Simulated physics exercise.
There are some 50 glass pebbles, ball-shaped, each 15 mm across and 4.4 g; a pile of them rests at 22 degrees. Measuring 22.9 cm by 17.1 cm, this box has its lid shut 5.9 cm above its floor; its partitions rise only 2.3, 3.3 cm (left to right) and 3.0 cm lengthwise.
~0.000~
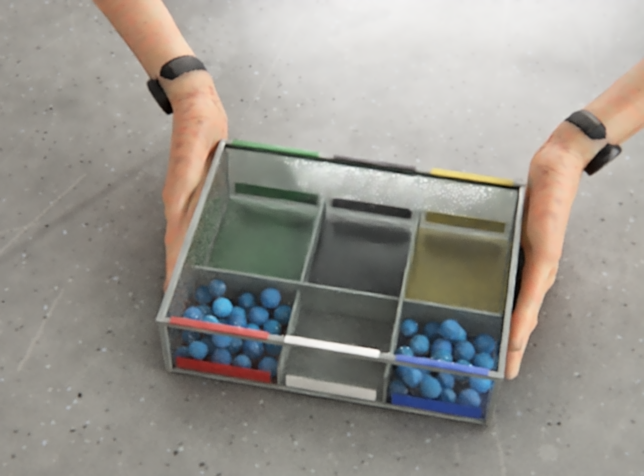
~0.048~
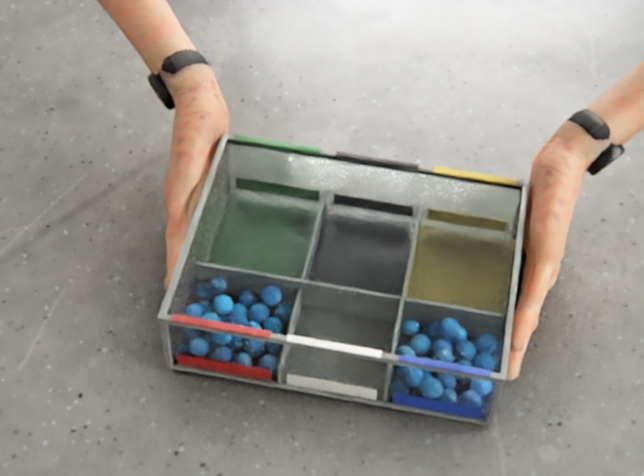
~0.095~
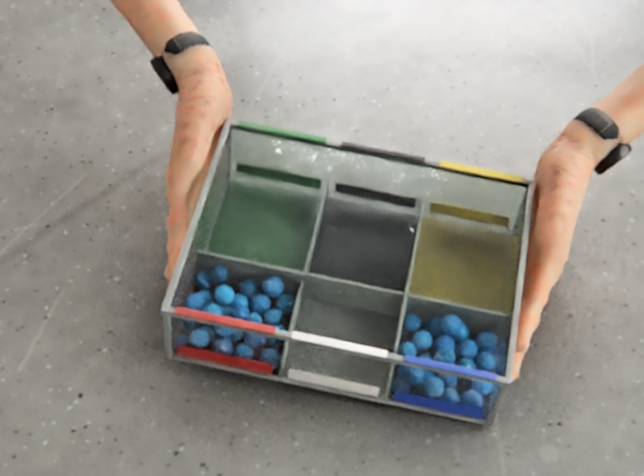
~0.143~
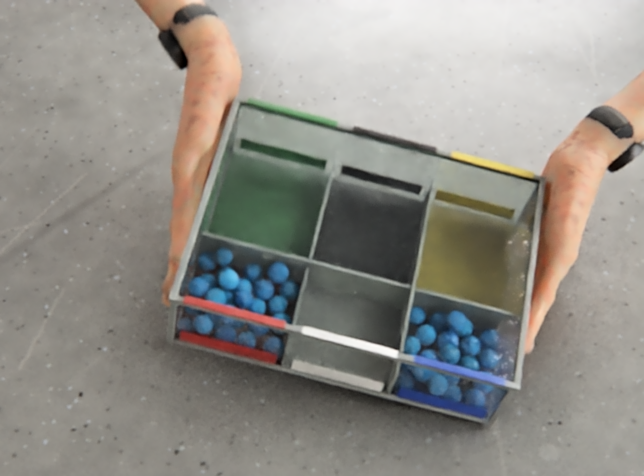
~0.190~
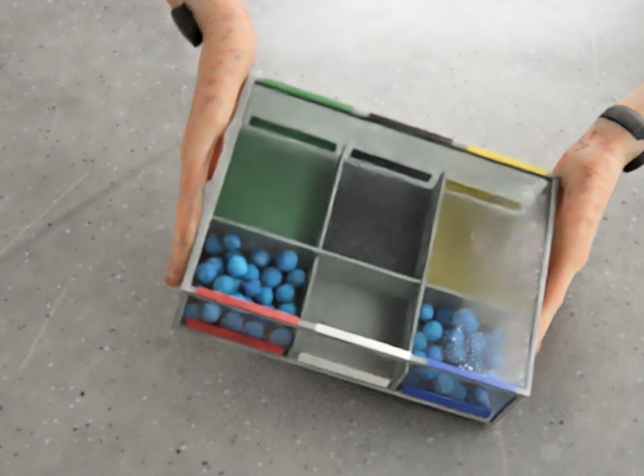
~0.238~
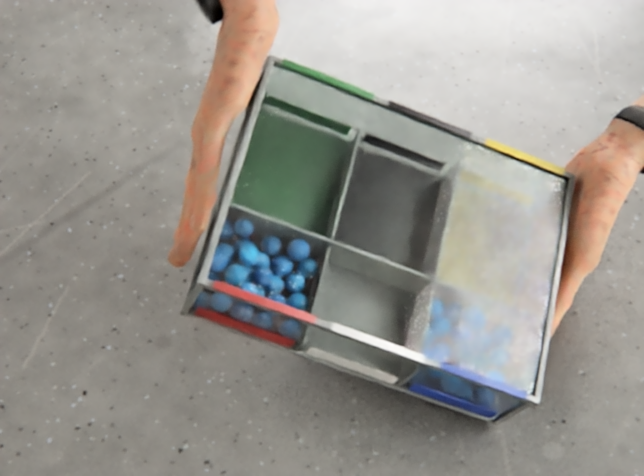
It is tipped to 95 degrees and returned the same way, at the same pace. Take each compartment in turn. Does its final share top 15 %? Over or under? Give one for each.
Red under; blue over; green under; yellow under; white over; black under.
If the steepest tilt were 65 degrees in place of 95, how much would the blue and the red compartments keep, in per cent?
You'd find blue with 55 % and red with 35 %.
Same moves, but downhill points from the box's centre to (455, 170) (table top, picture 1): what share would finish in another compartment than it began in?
Estimate: Some 95 per cent.
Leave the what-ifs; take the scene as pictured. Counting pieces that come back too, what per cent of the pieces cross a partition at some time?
About 55 %.
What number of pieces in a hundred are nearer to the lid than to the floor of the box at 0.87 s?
Roughly 60 percent of the pieces.
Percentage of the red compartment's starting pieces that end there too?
About 0 in a hundred.
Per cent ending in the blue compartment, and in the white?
Final shares - blue 80 percent, white 20 percent.
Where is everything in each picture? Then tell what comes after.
Box tilt 0 degrees, front corners at (164, 319) and (497, 374); red 55 %, blue 45 %, in the first picture.
Box tilt 1 degrees, front corners at (165, 317) and (500, 376), in the second picture.
Box tilt 5 degrees, front corners at (169, 309) and (505, 379), lowest corner right front, in the third picture.
Box tilt 11 degrees, front corners at (176, 297) and (513, 384), lowest corner right front, in the fourth picture.
Box tilt 18 degrees, front corners at (189, 287) and (523, 391), lowest corner right front, in the fifth picture.
Box tilt 24 degrees, front corners at (205, 280) and (533, 397), lowest corner right front; red 55 %, blue 45 %. Its pace works out near 135 degrees a second, in the sixth picture.
After 0.87 s, tilt 94 degrees; red 25 %, blue 55 %, white 15 %.
After 1.30 s, tilt 39 degrees; blue 80 %, white 20 %.
After 1.80 s, tilt 0 degrees; blue 80 %, white 20 %.
In the end, at 2.5 s, red 0 %, blue 80 %, green 0 %, yellow 0 %, white 20 %, black 0 %.
